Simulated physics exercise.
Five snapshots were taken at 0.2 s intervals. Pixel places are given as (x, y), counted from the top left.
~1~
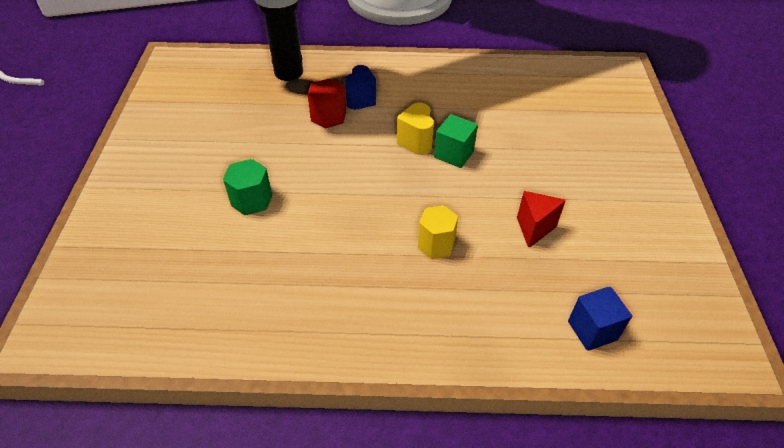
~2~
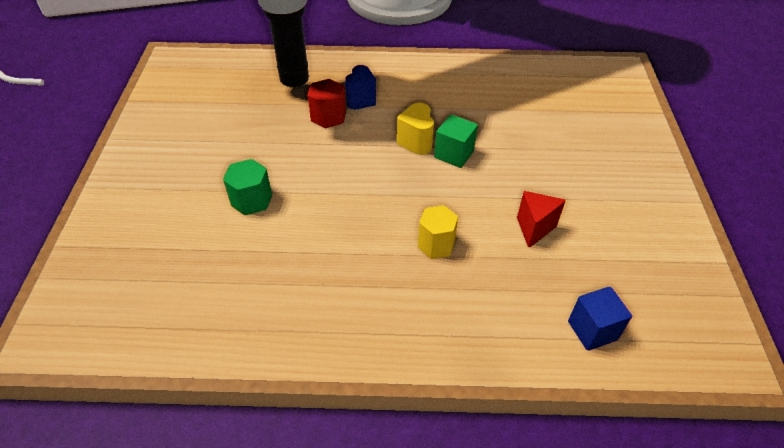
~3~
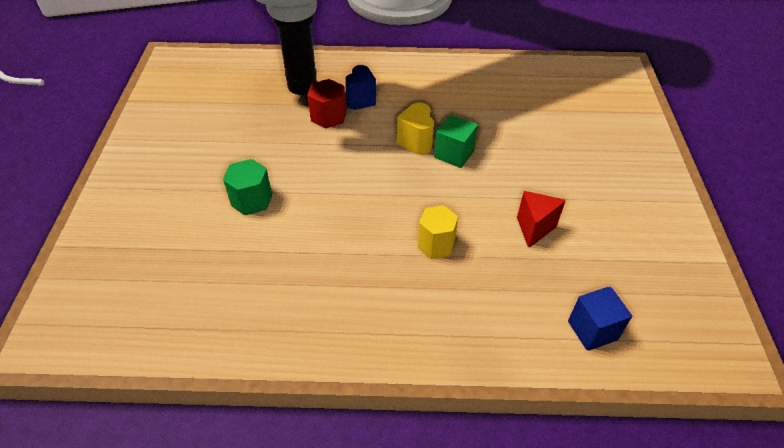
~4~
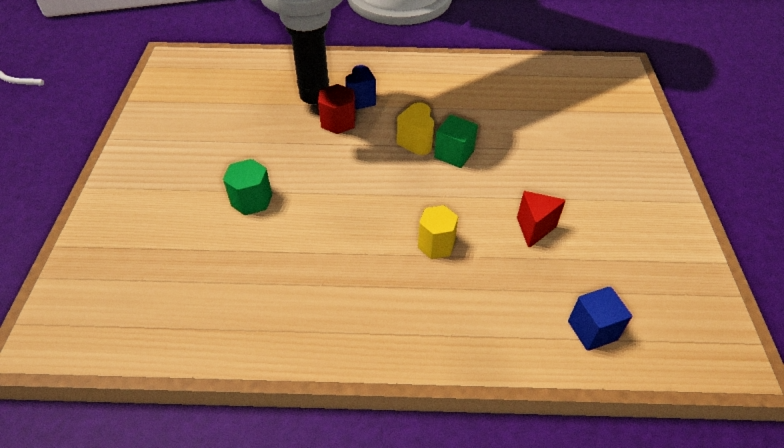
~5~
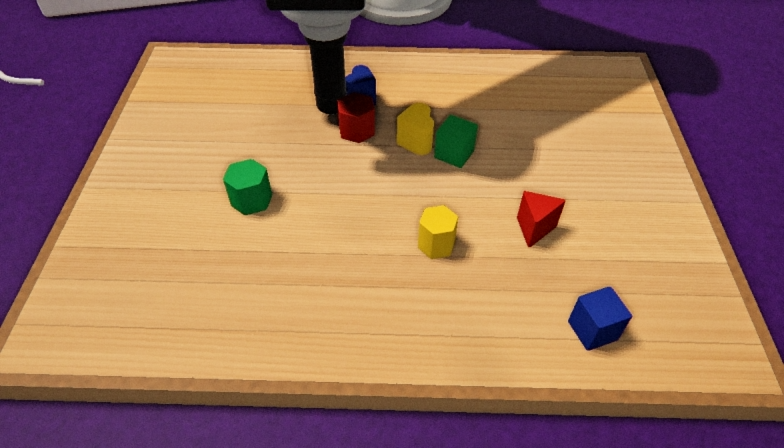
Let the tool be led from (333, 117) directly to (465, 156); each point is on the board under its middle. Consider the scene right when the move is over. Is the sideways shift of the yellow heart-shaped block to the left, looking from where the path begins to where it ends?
I believe not.
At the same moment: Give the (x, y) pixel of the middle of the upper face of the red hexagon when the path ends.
It sits at (408, 138).
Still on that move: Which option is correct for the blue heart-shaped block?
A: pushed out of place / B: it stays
I choose B.
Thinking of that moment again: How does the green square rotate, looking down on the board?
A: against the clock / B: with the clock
A: Against the clock.
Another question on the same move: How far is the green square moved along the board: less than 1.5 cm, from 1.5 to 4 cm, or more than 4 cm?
My prediction: Over 4 cm.
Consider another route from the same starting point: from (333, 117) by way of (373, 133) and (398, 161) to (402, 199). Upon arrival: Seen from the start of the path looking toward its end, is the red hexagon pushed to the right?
No.
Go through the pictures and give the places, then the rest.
The first picture shows tip of the tool at (289, 74), middles of tops, red hexagon at (326, 90), blue heart-shaped block at (360, 74), yellow heart-shaped block at (418, 115), green square at (457, 127).
The second picture shows tool at (295, 79), nothing pushed.
The third picture shows tool at (303, 87), nothing pushed.
The fourth picture shows tool at (315, 96), red hexagon at (336, 95).
The fifth picture shows tool at (332, 106), red hexagon at (356, 104), blue heart-shaped block at (360, 74), yellow heart-shaped block at (418, 115), green square at (457, 127).
On the path given first. One third of the way, tool at (375, 119); red hexagon at (392, 122); yellow heart-shaped block at (426, 118), turned 35° anticlockwise; green square at (463, 128).
Two thirds of the way, tool at (420, 132); red hexagon at (408, 138), turned 60° clockwise; yellow heart-shaped block at (451, 133), turned 45° anticlockwise; green square at (489, 133), turned 35° anticlockwise.
At the end, tool at (466, 145); red hexagon at (408, 138), turned 60° clockwise; blue heart-shaped block unmoved; yellow heart-shaped block at (479, 152), turned 20° clockwise; green square at (507, 137), turned 65° anticlockwise.
